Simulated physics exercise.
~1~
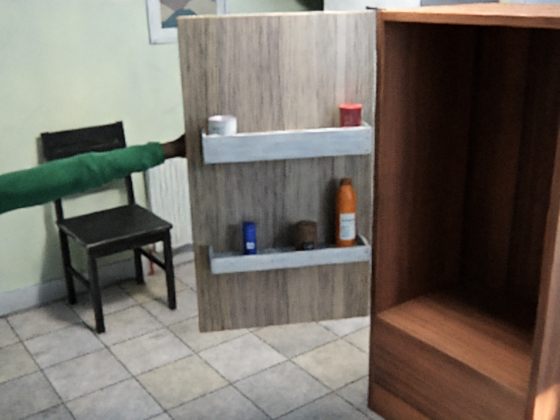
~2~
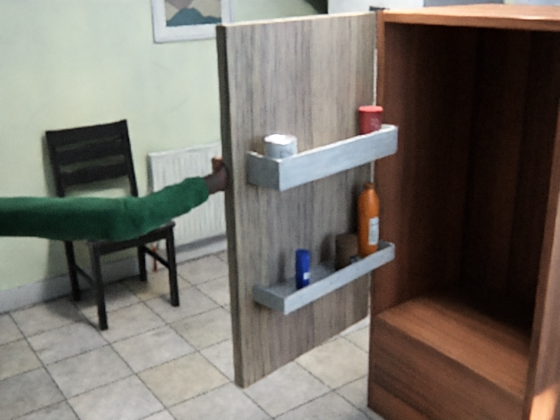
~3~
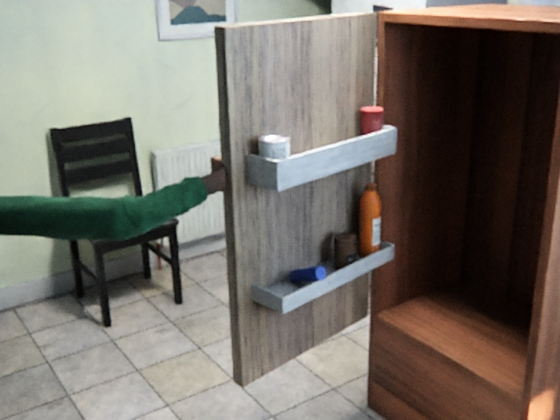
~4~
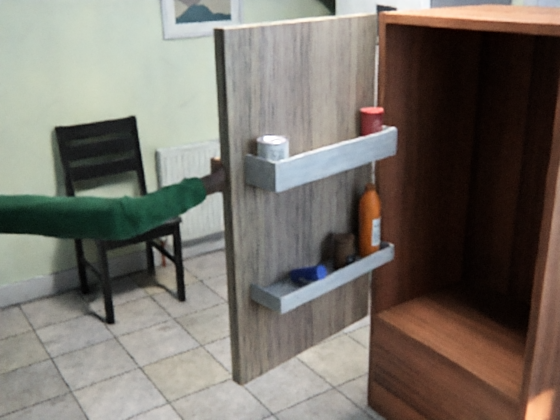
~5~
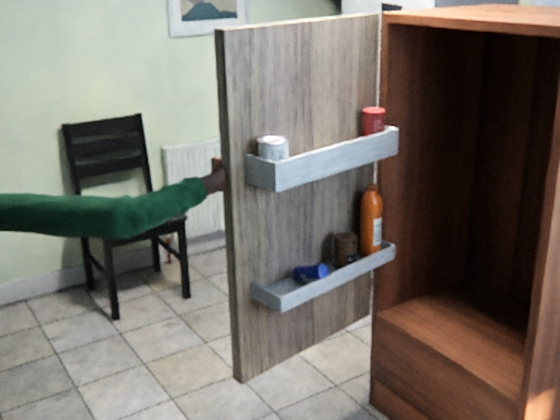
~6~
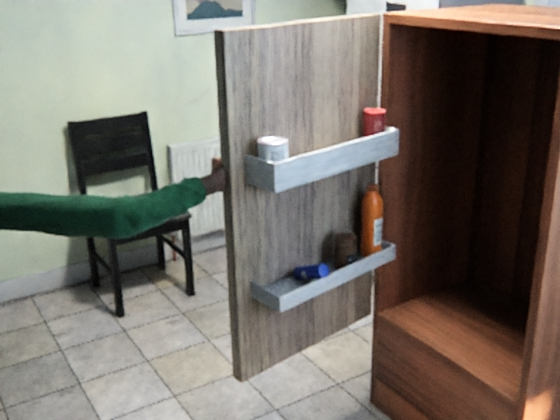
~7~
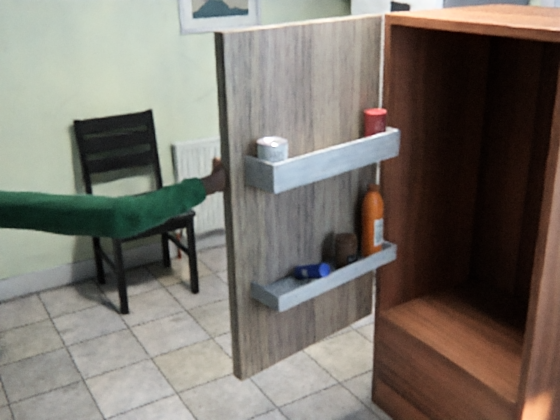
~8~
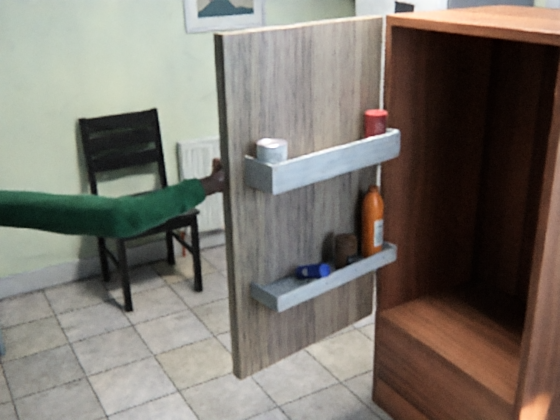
The clip opens on a reddish-brown cupboard with its door wide open, small containers standing in two racks on the door's inner side, and a green-sleeved arm reaching in from the left to the door's edge. The hand pushes the door partway toward closed, and it comes to a stop still well open. The blue shaker in the lower rack then topples onto its side behind the rail. The brown jar and orange bottle beside it stay upright, as do the white and red tins above. The door stays put to the end, with the shaker still lying in its rack.
